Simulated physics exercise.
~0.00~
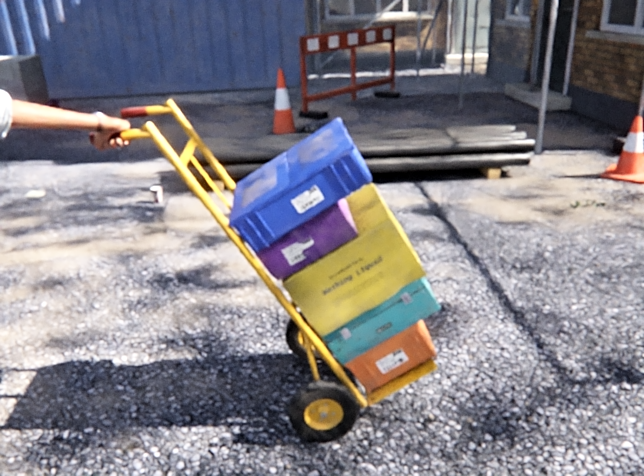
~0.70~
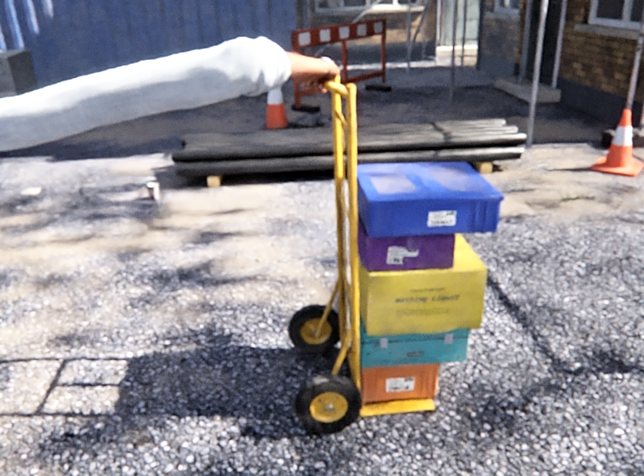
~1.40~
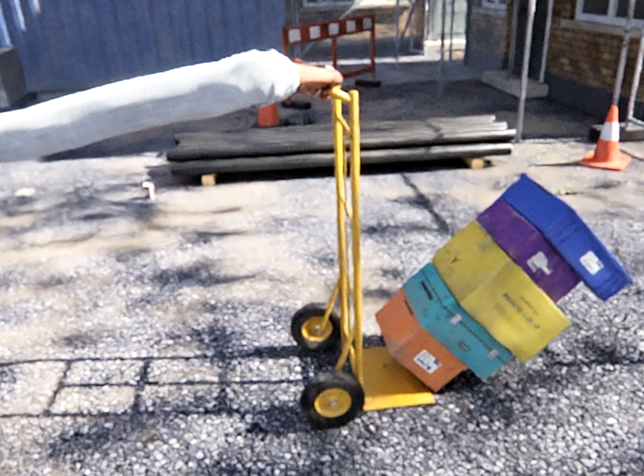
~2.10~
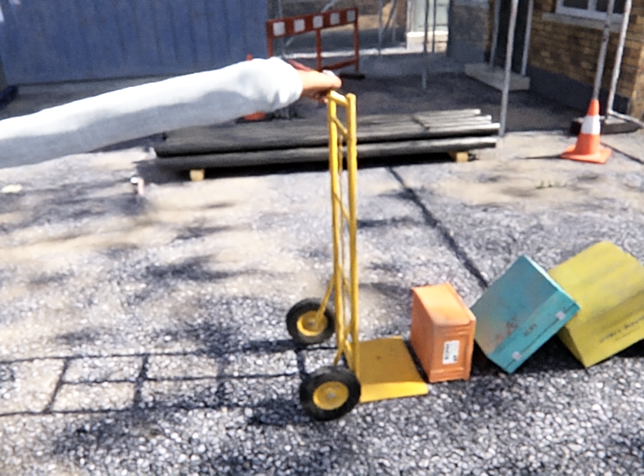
A yellow sack truck is swung upright by hand, and its stacked boxes topple off rightward.
